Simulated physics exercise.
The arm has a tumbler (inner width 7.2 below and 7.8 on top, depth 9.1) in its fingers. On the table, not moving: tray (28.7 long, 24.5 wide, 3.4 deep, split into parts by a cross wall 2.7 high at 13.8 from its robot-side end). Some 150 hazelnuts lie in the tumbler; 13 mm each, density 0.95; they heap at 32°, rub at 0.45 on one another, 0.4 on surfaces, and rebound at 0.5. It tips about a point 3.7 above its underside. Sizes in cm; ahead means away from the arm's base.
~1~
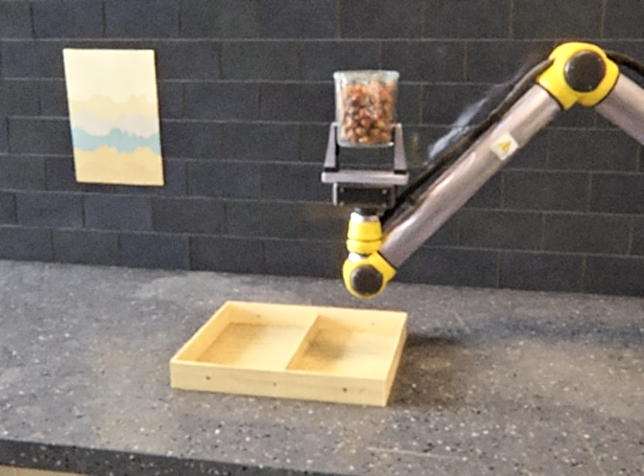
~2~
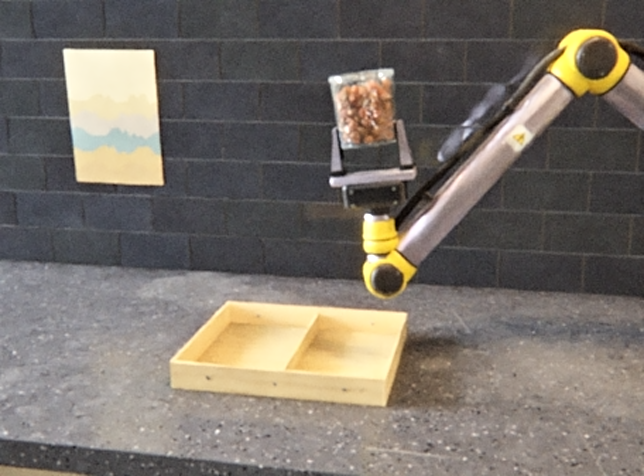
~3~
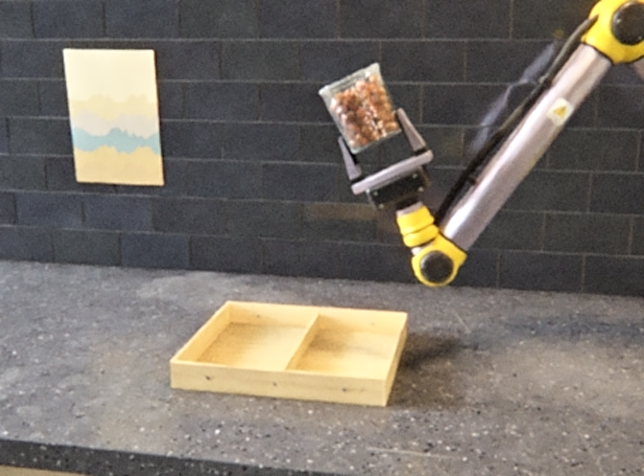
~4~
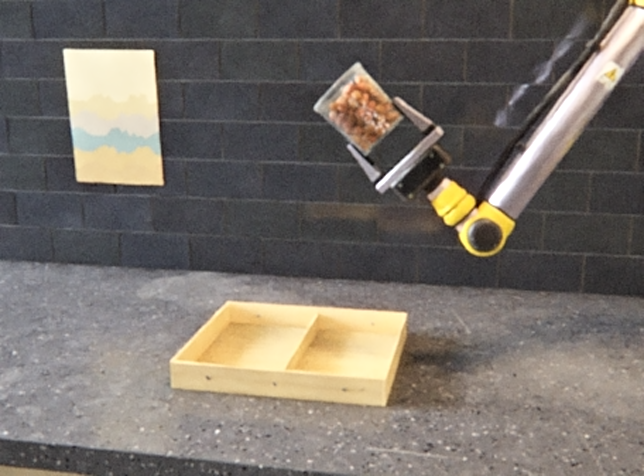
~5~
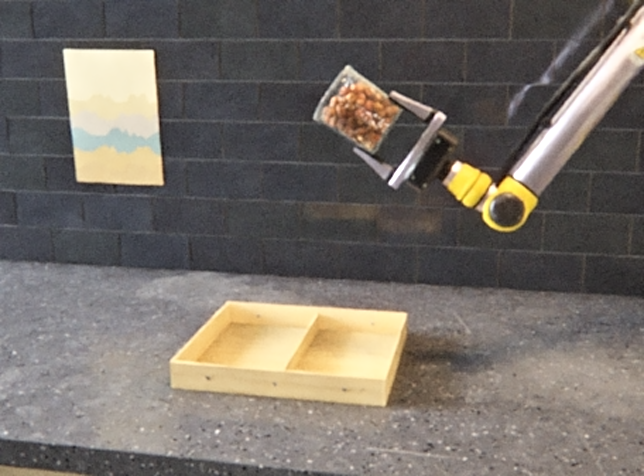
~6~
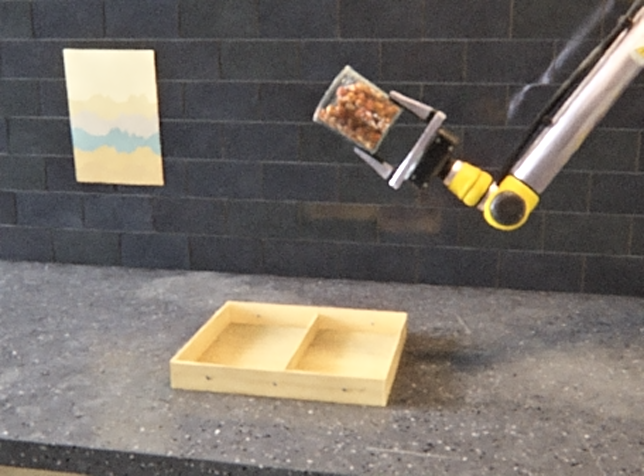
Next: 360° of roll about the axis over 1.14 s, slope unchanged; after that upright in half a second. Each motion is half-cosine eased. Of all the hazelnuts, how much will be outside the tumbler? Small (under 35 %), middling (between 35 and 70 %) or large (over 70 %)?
A small share, under 35 %, ends outside the tumbler.
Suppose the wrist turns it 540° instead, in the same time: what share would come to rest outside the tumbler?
It would be near 0 per cent.
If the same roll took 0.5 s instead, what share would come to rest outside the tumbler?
In that case some 0 per cent.
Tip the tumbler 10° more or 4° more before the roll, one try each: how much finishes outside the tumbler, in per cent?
Some 15 and 5 per cent.
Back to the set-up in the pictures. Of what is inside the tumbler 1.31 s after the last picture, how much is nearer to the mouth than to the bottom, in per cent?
Some 45 per cent.
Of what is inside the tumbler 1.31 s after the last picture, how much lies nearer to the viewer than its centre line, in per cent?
Some 55 per cent.
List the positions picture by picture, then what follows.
In the first picture, tumbler middle at (366, 110), upright; upper third of the load around (366, 95), from x 345 to 390, top at y 85; 147 in the tumbler.
In the second picture, tumbler middle at (365, 110), tipped 7°; upper third of the load around (367, 96), from x 340 to 390, top at y 80.
In the third picture, tumbler middle at (364, 110), tipped 26°; upper third of the load around (364, 97), from x 335 to 395, top at y 75.
In the fourth picture, tumbler middle at (362, 112), tipped 46°; upper third of the load around (361, 98), from x 335 to 395, top at y 80.
In the fifth picture, tumbler middle at (361, 113), tipped 57°; upper third of the load around (362, 101), from x 325 to 395, top at y 85.
In the sixth picture, tumbler middle at (361, 113), tipped 58°; upper third of the load around (363, 102), from x 320 to 395, top at y 85; 147 in the tumbler.
Then, 0.66 s later, tipped 58°, highest piece 41 above the table; 147 in the tumbler.
Then, 1.31 s later, tipped 43°, highest piece 40 above the table; 143 in the tumbler, 3 in the far-side part, 1 in flight or on a rim.
Then, 1.84 s later, upright, highest piece 41 above the table; 143 in the tumbler, 4 in the far-side part.
Then, 2.54 s later, upright, highest piece 41 above the table; 143 in the tumbler, 4 in the far-side part.
At rest, 143 in the tumbler, 4 in the far-side part. That is 3 % outside the tumbler.
